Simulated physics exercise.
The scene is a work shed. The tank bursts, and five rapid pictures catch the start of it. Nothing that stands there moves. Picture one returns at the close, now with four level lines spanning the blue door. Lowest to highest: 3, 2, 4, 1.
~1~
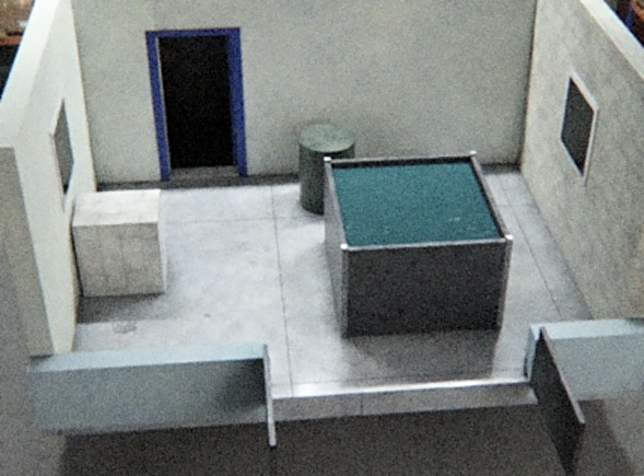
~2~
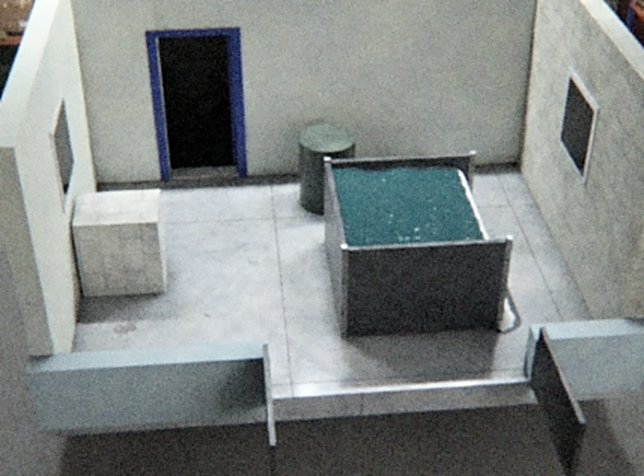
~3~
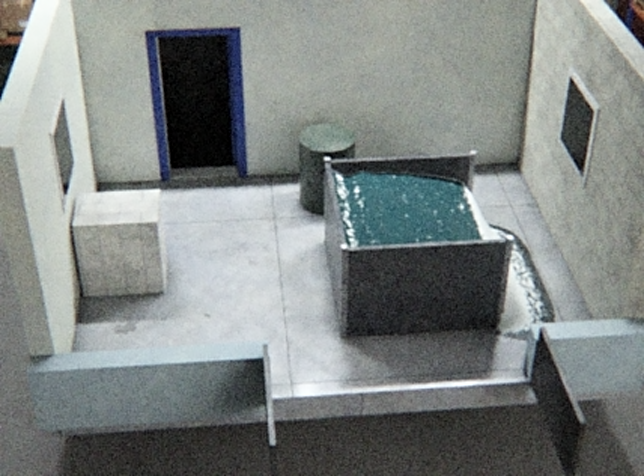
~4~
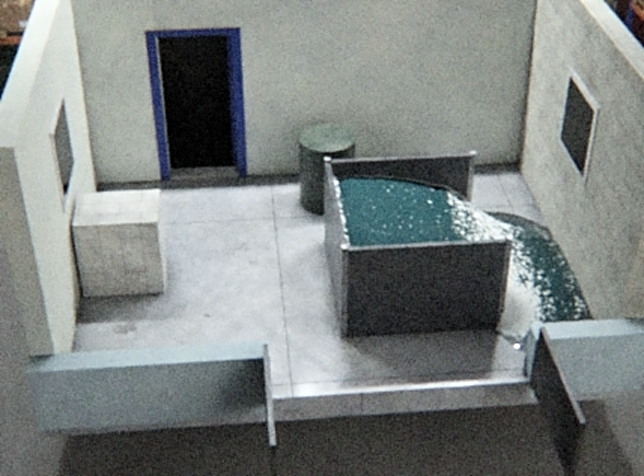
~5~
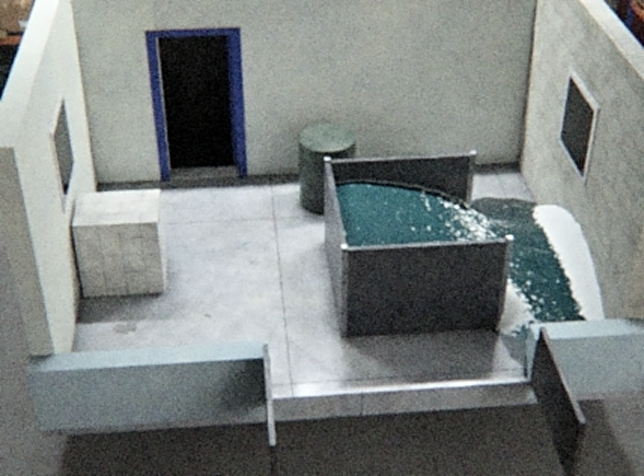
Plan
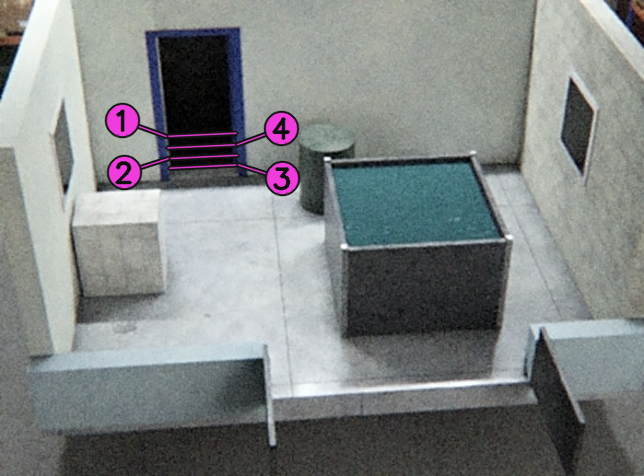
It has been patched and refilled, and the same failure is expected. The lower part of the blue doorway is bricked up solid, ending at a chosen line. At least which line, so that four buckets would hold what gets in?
It is 3.
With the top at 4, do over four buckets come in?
No.
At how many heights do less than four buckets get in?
All of the four.
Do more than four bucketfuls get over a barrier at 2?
No, that is safe.
In magenta, 1 at (201, 134); 2 at (203, 156); 3 at (203, 166); 4 at (202, 146); from the bottom up 3, 2, 4, 1.
For mark 1, nothing gets over.
For mark 2, nothing gets over.
For mark 3, nothing gets over.
For mark 4, nothing gets over.
